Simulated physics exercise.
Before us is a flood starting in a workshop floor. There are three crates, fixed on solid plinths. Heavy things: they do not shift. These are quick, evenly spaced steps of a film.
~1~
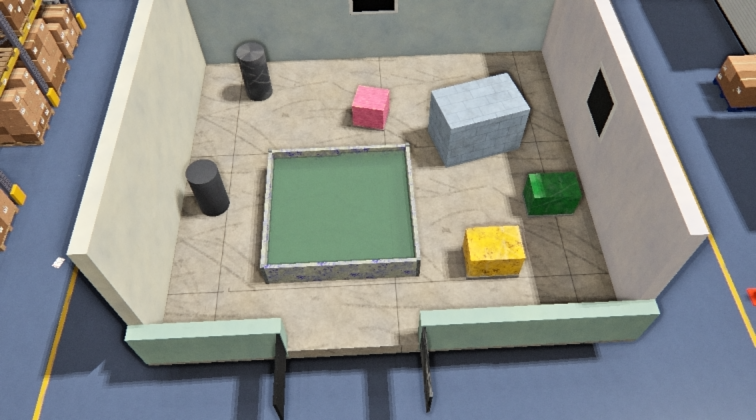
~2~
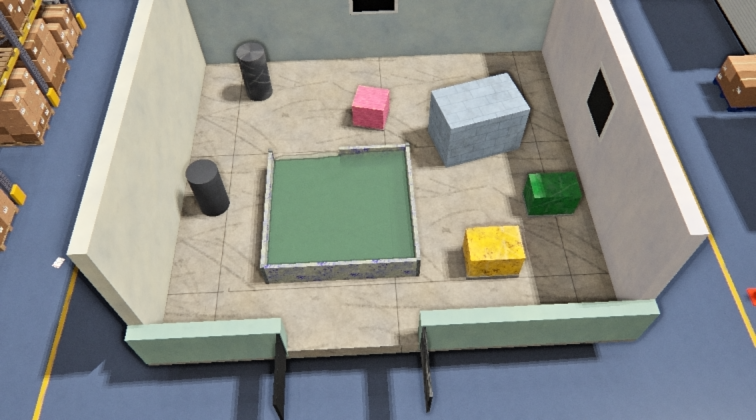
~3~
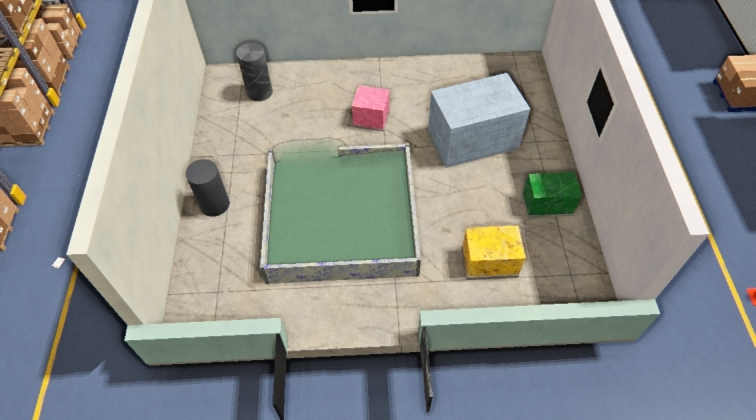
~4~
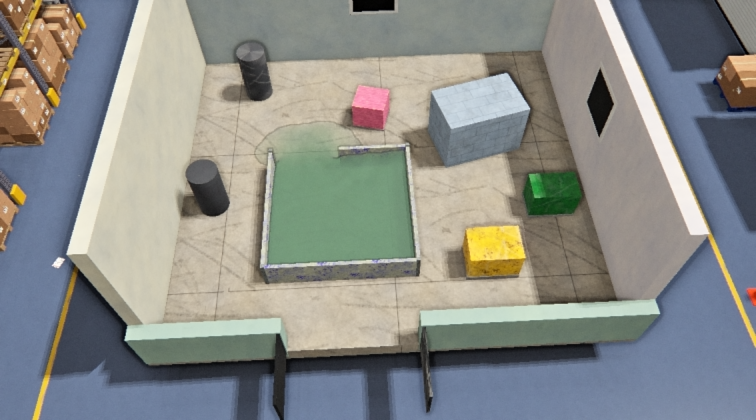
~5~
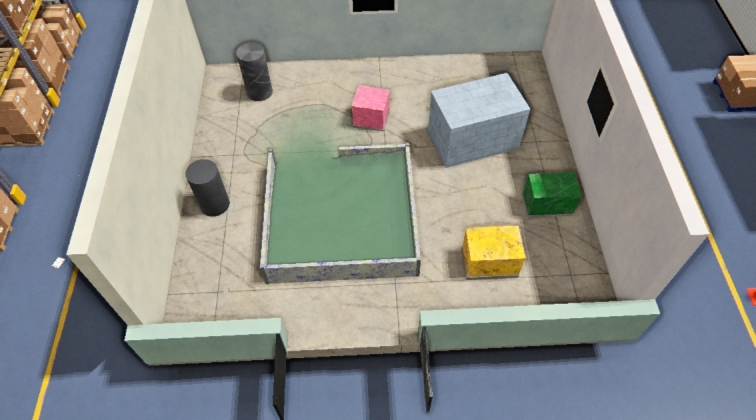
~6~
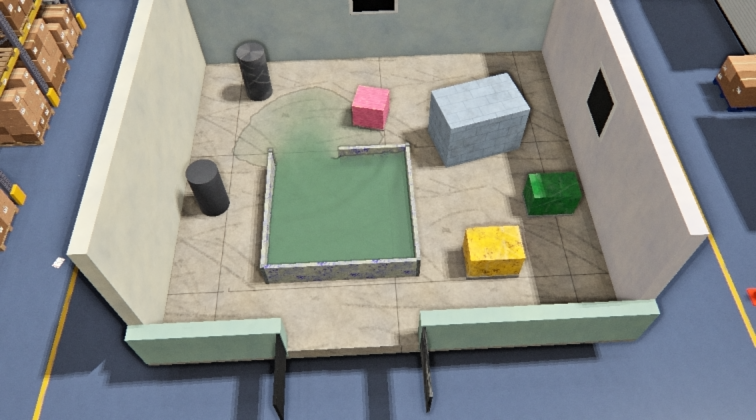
Green water spreads across the pale floor of a walled workshop room, seen from high above its open front by a still camera. Two dark cylinders stand left of the square tank, a pink crate behind it, and a large grey-blue block, a green crate and a yellow crate to the right. A gap opens in the tank's far side, and the water pours out, fanning backward in a thin, widening sheet.
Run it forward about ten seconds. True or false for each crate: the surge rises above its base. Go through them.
Pink crate: True; yellow crate: False; green crate: True.
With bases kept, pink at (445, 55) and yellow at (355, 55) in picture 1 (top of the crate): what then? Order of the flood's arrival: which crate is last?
Green crate.
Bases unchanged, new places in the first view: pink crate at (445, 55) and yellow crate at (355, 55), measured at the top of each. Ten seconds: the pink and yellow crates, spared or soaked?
The pink crate gets flooded, while the yellow crate gets flooded.
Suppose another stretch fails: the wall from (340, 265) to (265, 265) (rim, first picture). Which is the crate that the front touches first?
That would be the crate marked pink.
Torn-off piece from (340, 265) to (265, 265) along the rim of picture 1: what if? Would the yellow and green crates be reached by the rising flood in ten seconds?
The yellow crate is not reached; the green crate is not reached.
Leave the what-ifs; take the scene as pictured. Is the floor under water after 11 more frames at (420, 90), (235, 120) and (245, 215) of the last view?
Result by point, in sequence: Unwetted, then waterlogged, then unwetted.
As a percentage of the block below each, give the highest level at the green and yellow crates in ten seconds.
Around 150 % and 10 %.
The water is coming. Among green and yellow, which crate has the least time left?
The green-painted one it is.
A moment on, water covers 20 % of the floor; the pink crate water round its plinth, the yellow crate not reached, the green crate not reached.
Next, water covers 25 % of the floor; the pink crate water round its plinth, the yellow crate not reached, the green crate not reached.
Then, water covers 35 % of the floor; the pink crate water round its plinth, the yellow crate not reached, the green crate not reached.
Later, water covers 60 % of the floor; the pink crate water round its plinth, the yellow crate not reached, the green crate not reached.
In the end, water covers 85 % of the floor; the pink crate was topped, the yellow crate stayed above the water, the green crate was topped.
